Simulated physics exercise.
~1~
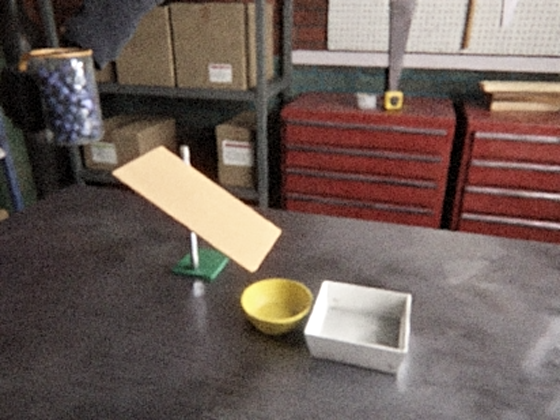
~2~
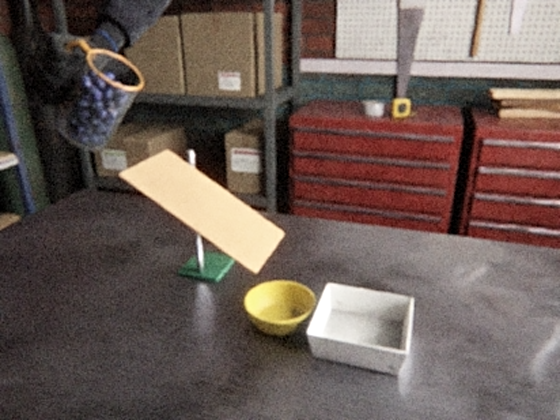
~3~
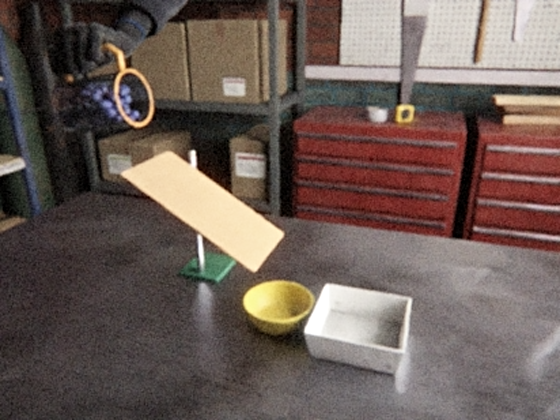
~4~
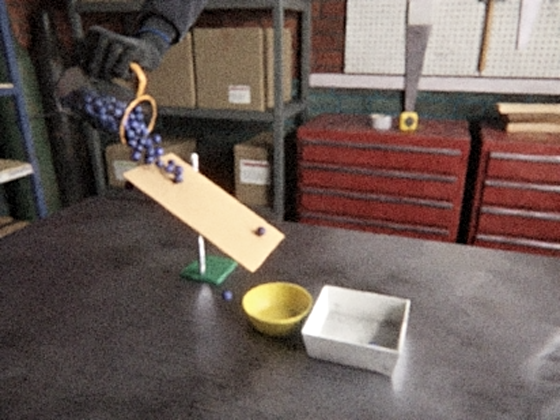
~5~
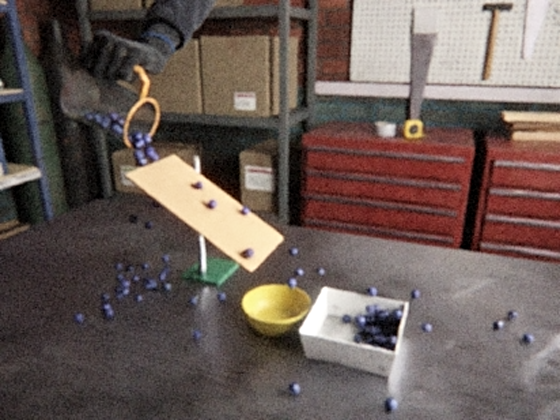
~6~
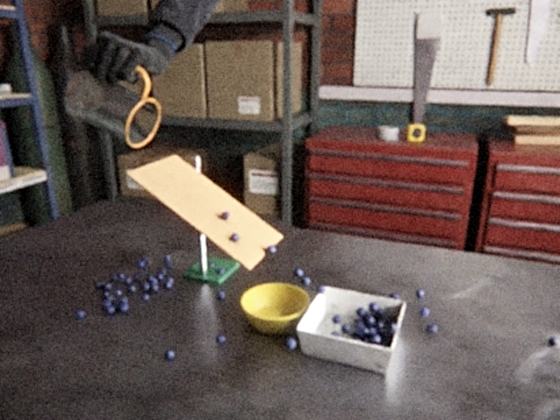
In a workshop, a gloved hand tips blueberries down a board, scattering them and partly filling a white tin.
